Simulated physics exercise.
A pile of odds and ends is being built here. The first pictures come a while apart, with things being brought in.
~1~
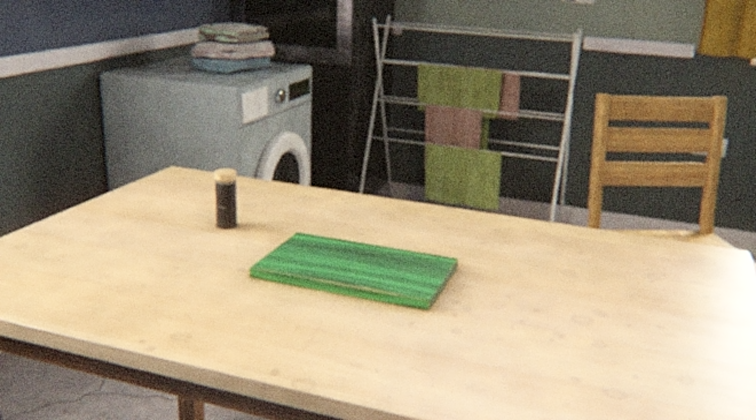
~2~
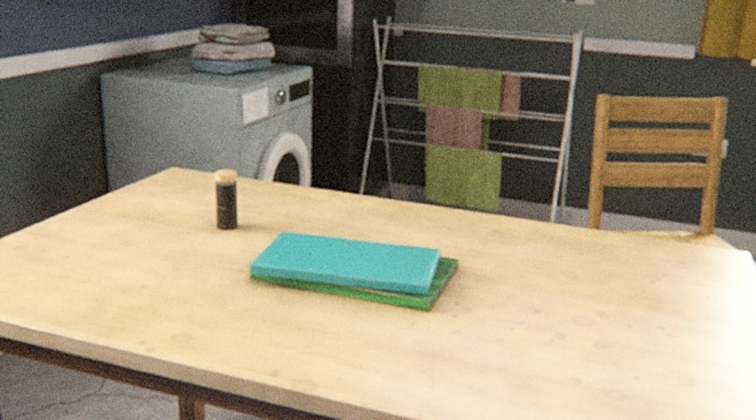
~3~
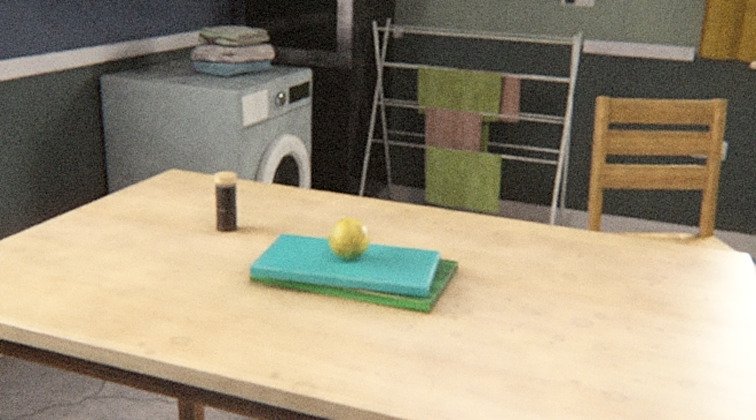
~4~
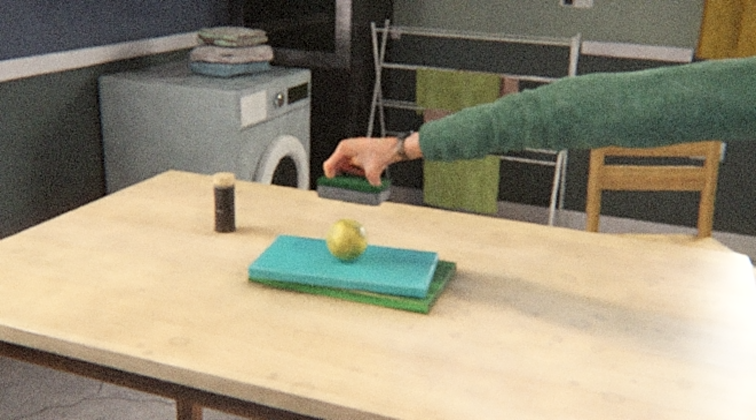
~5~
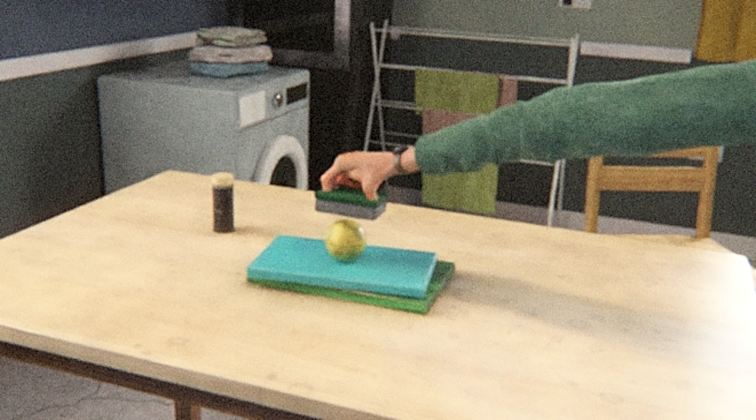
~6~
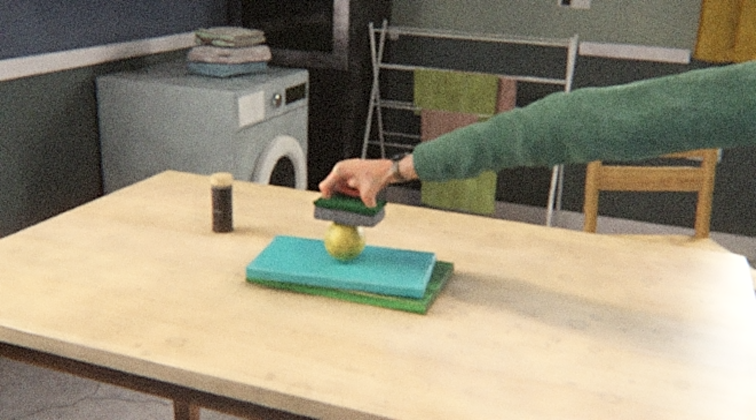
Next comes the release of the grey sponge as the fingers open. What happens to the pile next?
The pile tumbles down.
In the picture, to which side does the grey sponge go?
Looks like it moves off to the right.
Then, 0.60 s past the last view, grey sponge now fallen.
Then, 1.00 s past the last view, things are still on the move.
Finally, fallen, grey sponge; the other 4 still in place. Final places as the last picture's camera would see them, grey sponge near (449, 271). The pile comes apart.
